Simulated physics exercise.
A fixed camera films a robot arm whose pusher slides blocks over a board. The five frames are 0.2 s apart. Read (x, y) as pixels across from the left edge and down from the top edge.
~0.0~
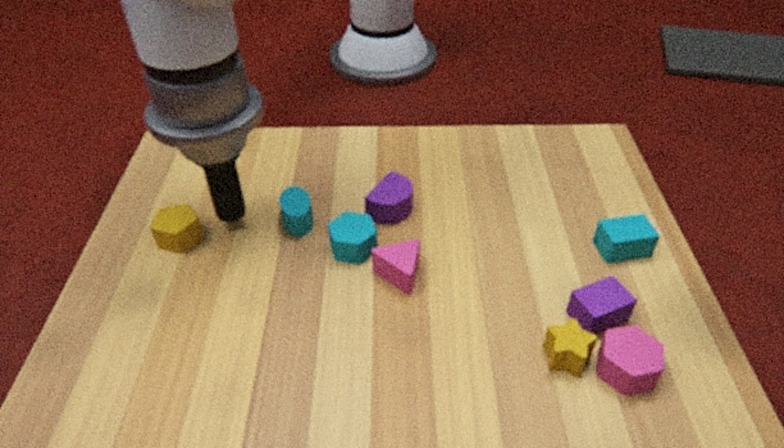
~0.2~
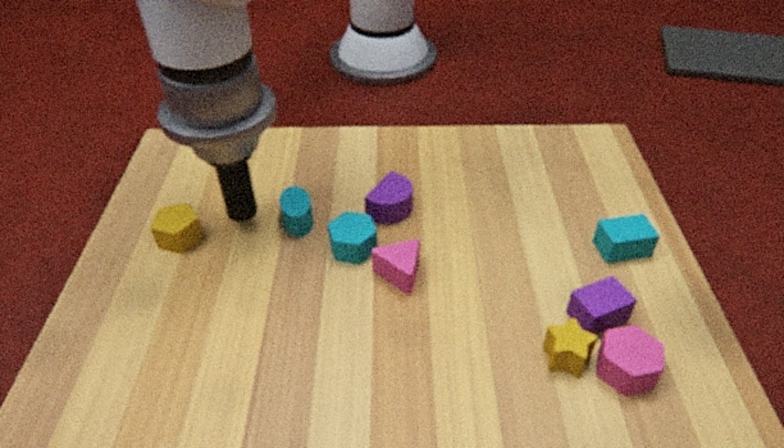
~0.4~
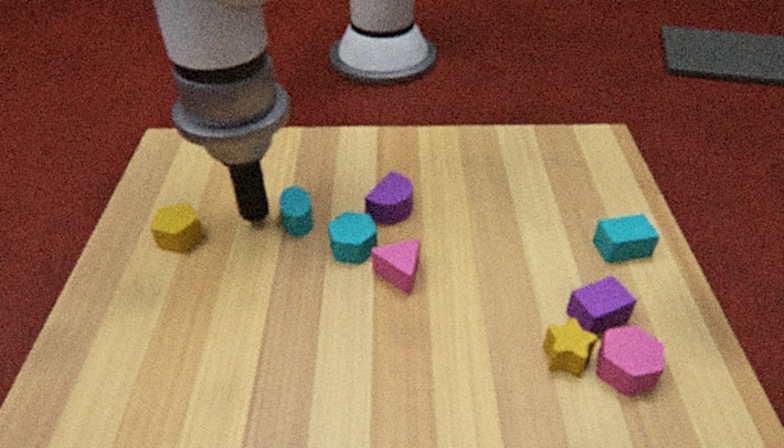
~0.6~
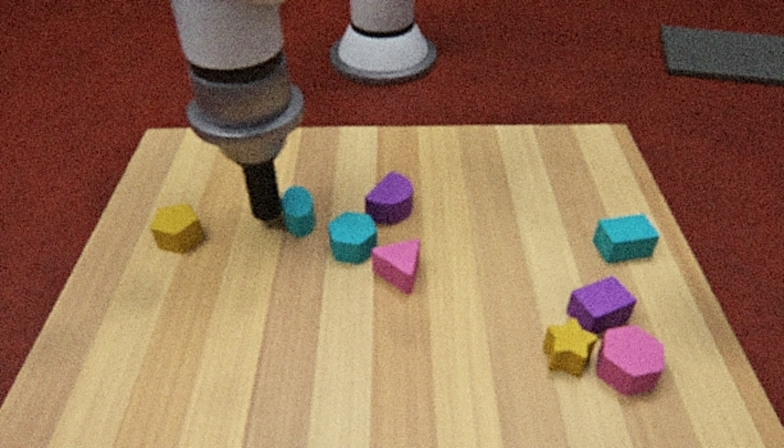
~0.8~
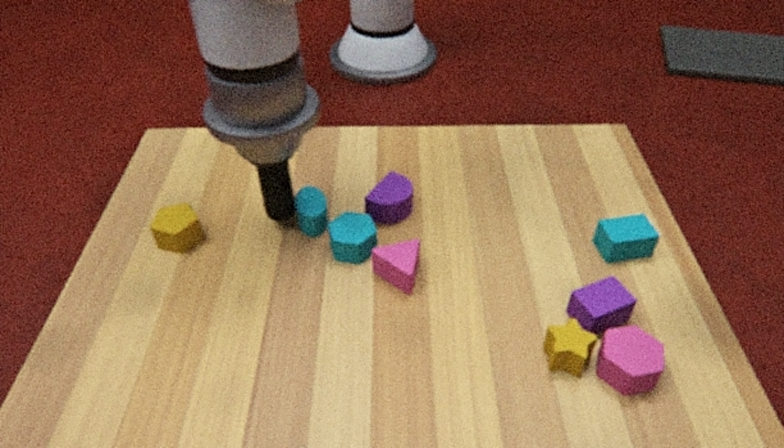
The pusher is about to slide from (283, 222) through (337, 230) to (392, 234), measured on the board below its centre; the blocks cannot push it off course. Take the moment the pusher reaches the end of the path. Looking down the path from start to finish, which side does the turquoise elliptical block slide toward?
The answer is left: Facing from the path's start to its end, that's where the turquoise elliptical block shifts.
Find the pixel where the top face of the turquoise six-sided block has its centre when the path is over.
Its top middle will sit at (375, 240).
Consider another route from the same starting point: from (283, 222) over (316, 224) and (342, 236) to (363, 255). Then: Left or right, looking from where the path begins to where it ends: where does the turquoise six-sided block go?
The answer is right: Facing from the path's start to its end, that's where the turquoise six-sided block shifts.
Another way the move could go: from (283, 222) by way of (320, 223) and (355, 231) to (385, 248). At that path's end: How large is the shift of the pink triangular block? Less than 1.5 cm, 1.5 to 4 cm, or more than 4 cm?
Overall it shifts between 1.5 and 4 cm.
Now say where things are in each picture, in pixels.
Tip of the pusher (232, 214), middles of tops, turquoise elliptical block (295, 200), turquoise six-sided block (352, 227), purple D-shaped block (391, 189), pink triangular block (400, 254), in the first frame.
Pusher (243, 213), nothing pushed, in the second frame.
Pusher (255, 213), nothing pushed, in the third frame.
Pusher (268, 213), turquoise elliptical block (297, 200), in the fourth frame.
Pusher (281, 213), turquoise elliptical block (310, 200), turquoise six-sided block (352, 227), purple D-shaped block (391, 189), pink triangular block (400, 254), in the fifth frame.
What follows on the original path. One third of the way, pusher (318, 218); turquoise elliptical block (346, 198); turquoise six-sided block (357, 228), turned 15° clockwise.
Two thirds of the way, pusher (354, 221); turquoise elliptical block (374, 195), turned 45° anticlockwise; turquoise six-sided block (369, 235), turned 30° clockwise; purple D-shaped block (414, 180); pink triangular block (402, 256).
At the end, pusher (392, 224); turquoise elliptical block (378, 192), turned 60° anticlockwise; turquoise six-sided block (375, 239), turned 50° clockwise; purple D-shaped block (418, 178); pink triangular block (405, 260), turned 25° anticlockwise.
